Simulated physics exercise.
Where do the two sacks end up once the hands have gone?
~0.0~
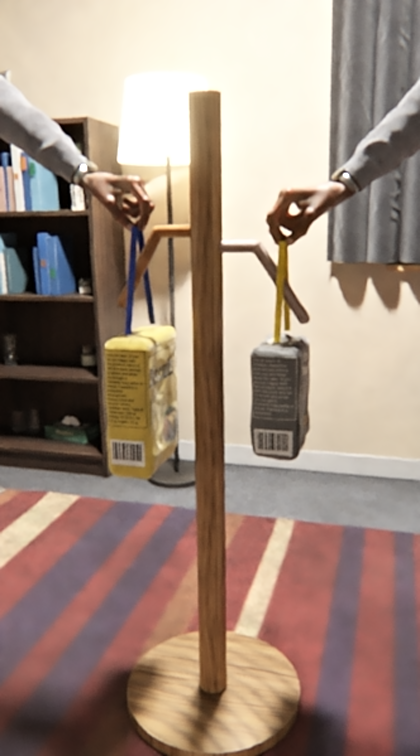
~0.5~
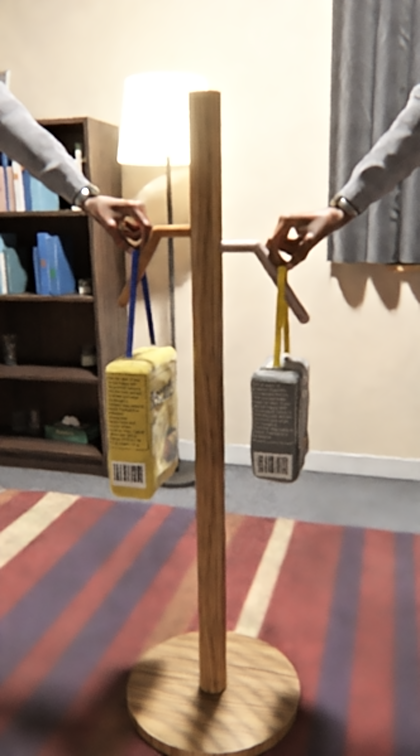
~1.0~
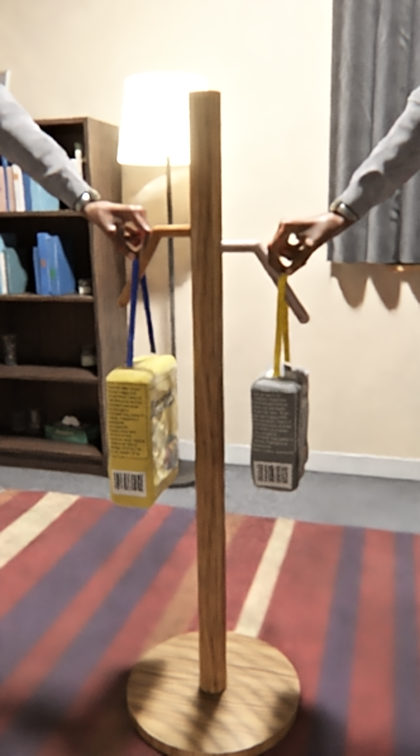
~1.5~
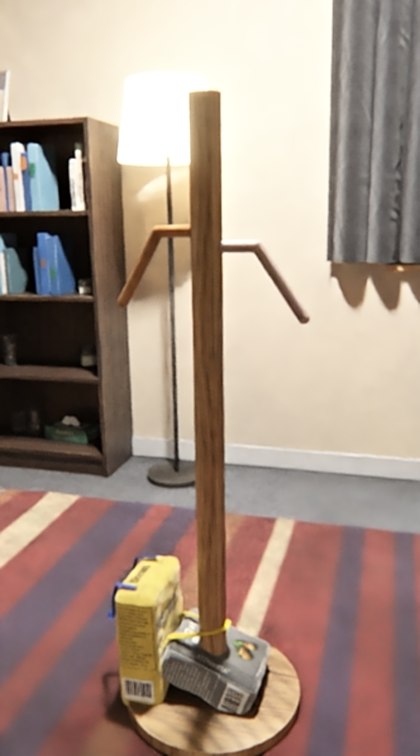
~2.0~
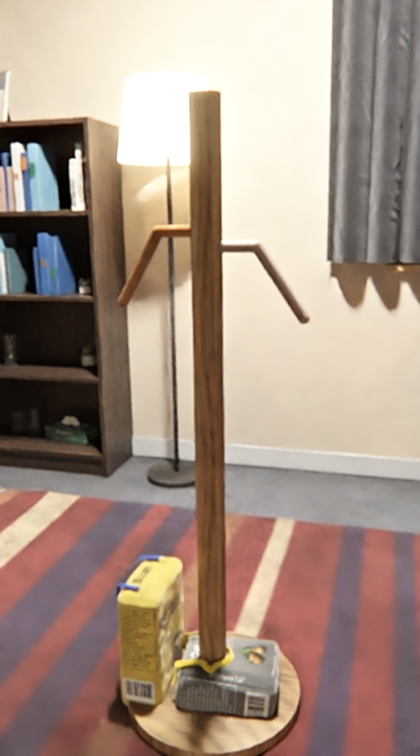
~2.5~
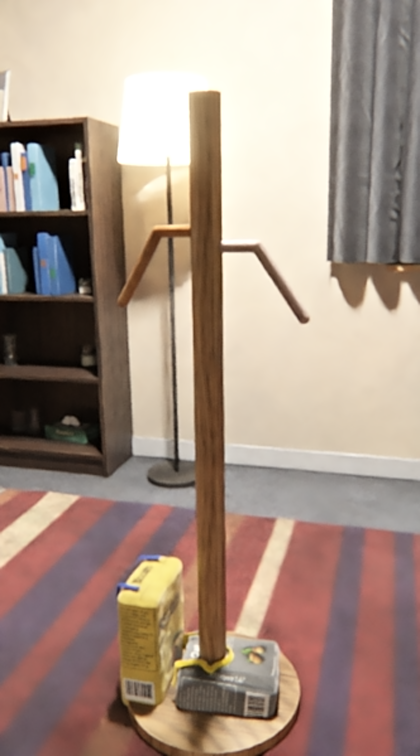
Both end up down at the foot of the coat stand, the yellow sack upright on the left and the grey one lying on its side by the post.
